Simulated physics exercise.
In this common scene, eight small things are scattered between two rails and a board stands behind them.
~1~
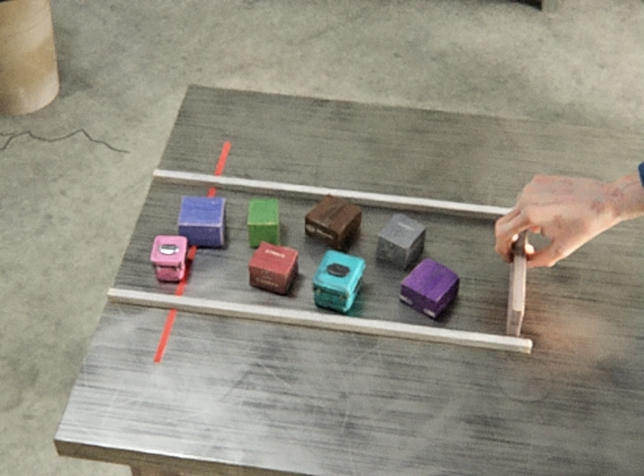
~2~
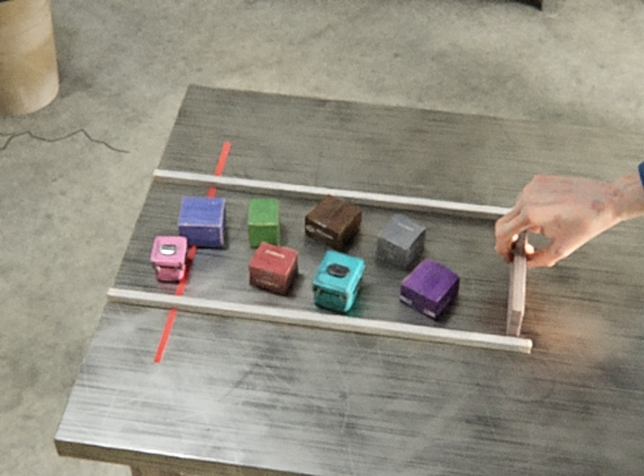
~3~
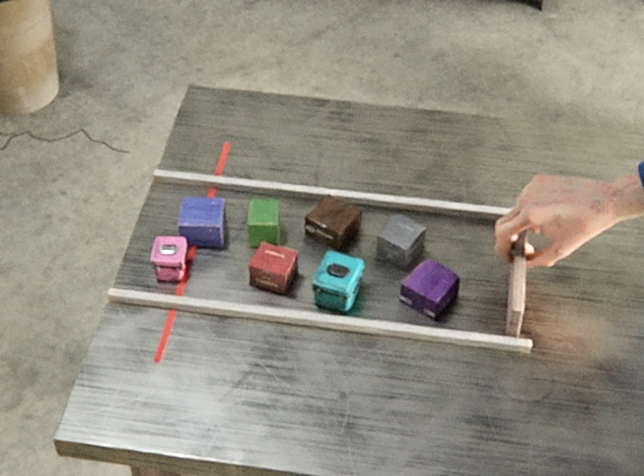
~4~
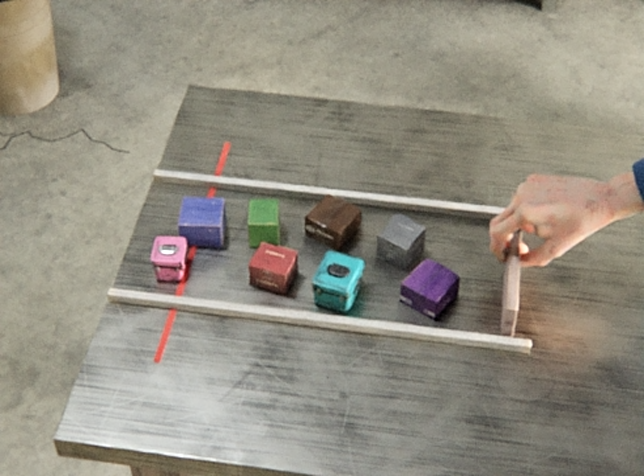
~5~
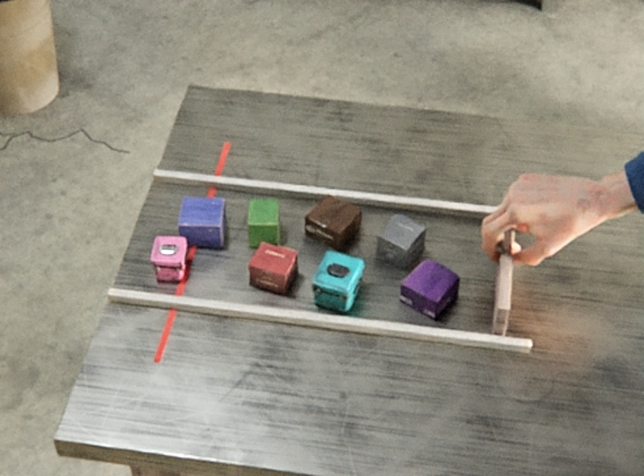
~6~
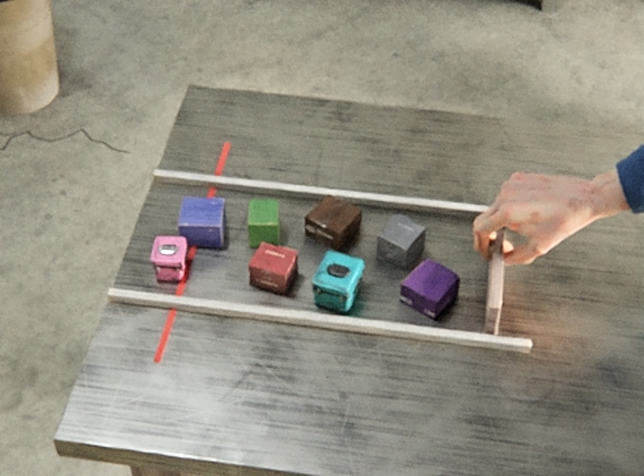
On a metal table, a hand slides a board slightly left toward eight small objects.
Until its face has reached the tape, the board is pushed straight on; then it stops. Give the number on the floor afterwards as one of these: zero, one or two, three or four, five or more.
On the floor afterwards: Three or four.
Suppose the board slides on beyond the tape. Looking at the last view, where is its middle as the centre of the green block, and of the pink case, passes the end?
Middle approx. at (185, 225), then approx. at (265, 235).
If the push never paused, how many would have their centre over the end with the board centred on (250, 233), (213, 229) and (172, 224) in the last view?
The numbers are 1, 3 and 5.
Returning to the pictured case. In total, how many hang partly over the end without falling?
I count 2 overhanging.
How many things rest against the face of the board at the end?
It touches 3.
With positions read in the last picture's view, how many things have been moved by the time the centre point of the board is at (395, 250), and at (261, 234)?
Counts: 3, 8.
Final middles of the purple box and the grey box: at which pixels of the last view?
The first near (165, 263), the second near (179, 227).
Soon after, none off yet; pink case at rest near (170, 259); blue block at rest near (202, 222); green block at rest near (264, 223).
In the end, the number that fall off is three or four; gone, red box, blue block and pink case.
